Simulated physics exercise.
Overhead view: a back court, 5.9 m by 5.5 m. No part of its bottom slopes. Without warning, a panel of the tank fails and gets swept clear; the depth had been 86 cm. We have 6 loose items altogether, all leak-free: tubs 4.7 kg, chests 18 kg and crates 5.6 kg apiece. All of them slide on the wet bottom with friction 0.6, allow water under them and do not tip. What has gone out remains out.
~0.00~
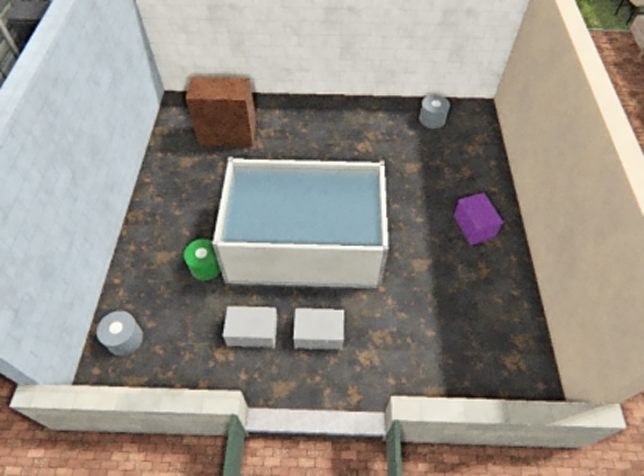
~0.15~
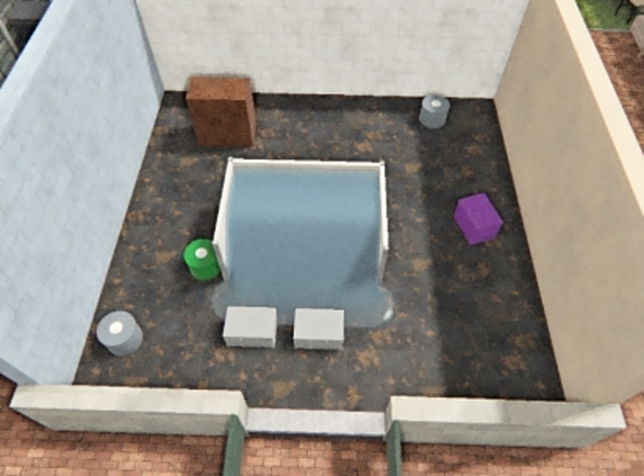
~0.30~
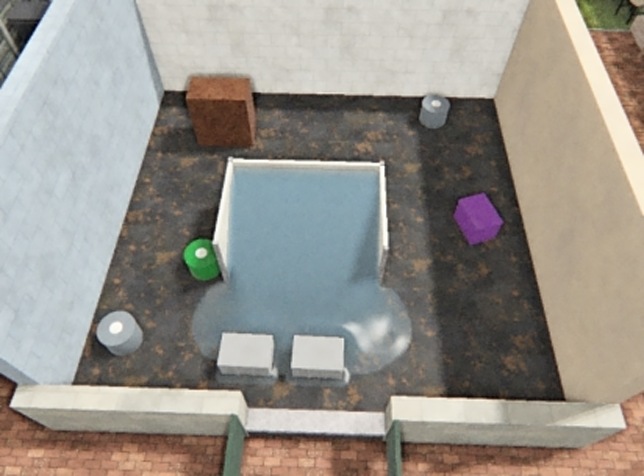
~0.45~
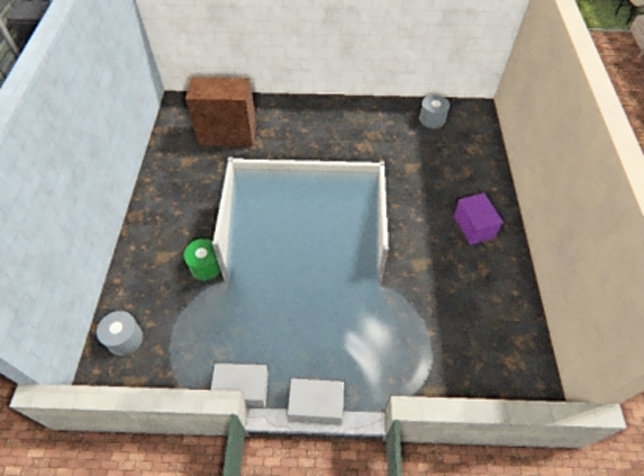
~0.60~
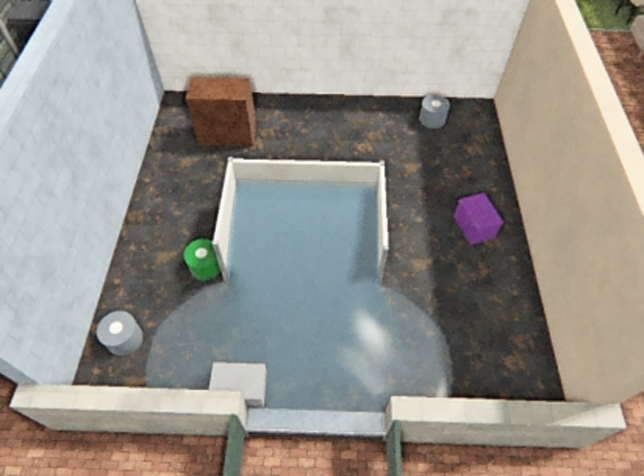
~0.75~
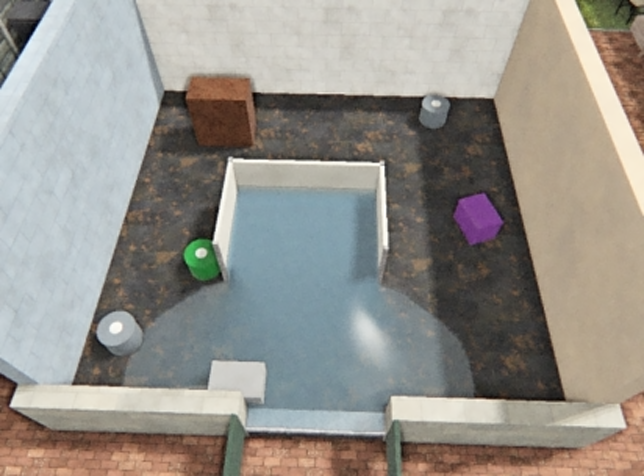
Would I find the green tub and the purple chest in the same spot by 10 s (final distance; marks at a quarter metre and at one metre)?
In order: Green tub: Is swept well away, purple chest: Stays near its start.
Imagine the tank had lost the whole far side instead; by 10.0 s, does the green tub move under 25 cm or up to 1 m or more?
Note: Green tub swept well away.
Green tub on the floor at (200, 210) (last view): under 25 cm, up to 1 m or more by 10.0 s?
Short answer: It drifts a great distance.
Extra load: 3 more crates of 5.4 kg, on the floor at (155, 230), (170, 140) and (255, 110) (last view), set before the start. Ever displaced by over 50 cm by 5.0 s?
Result, in listed order: Exceeded / exceeded / not exceeded.
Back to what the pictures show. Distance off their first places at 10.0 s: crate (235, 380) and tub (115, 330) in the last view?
In turn: Washed out, 400 cm.
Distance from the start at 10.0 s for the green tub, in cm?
Roughly 200 centimetres.
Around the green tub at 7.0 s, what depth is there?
The depth there is around 6 cm.
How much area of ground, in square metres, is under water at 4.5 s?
About 27 m2.
After 2.0 s the green tub is near (201, 253), 0.0 m from its start, aground; the purple chest is near (481, 211), 0.0 m from its start, aground; 1 of 6 are out; 1 afloat.
After 4.5 s the green tub is near (212, 219), 0.5 m from its start, afloat; the purple chest is near (481, 211), 0.0 m from its start, aground; 2 of 6 are out; 1 afloat.
After 7.0 s the green tub is near (221, 140), 2.1 m from its start, afloat; the purple chest is near (481, 211), 0.0 m from its start, aground; 2 of 6 are out; 2 afloat.
After 10.0 s the green tub is near (278, 144), 2.2 m from its start, afloat; the purple chest is near (481, 211), 0.0 m from its start, aground; 2 of 6 are out; 3 afloat.
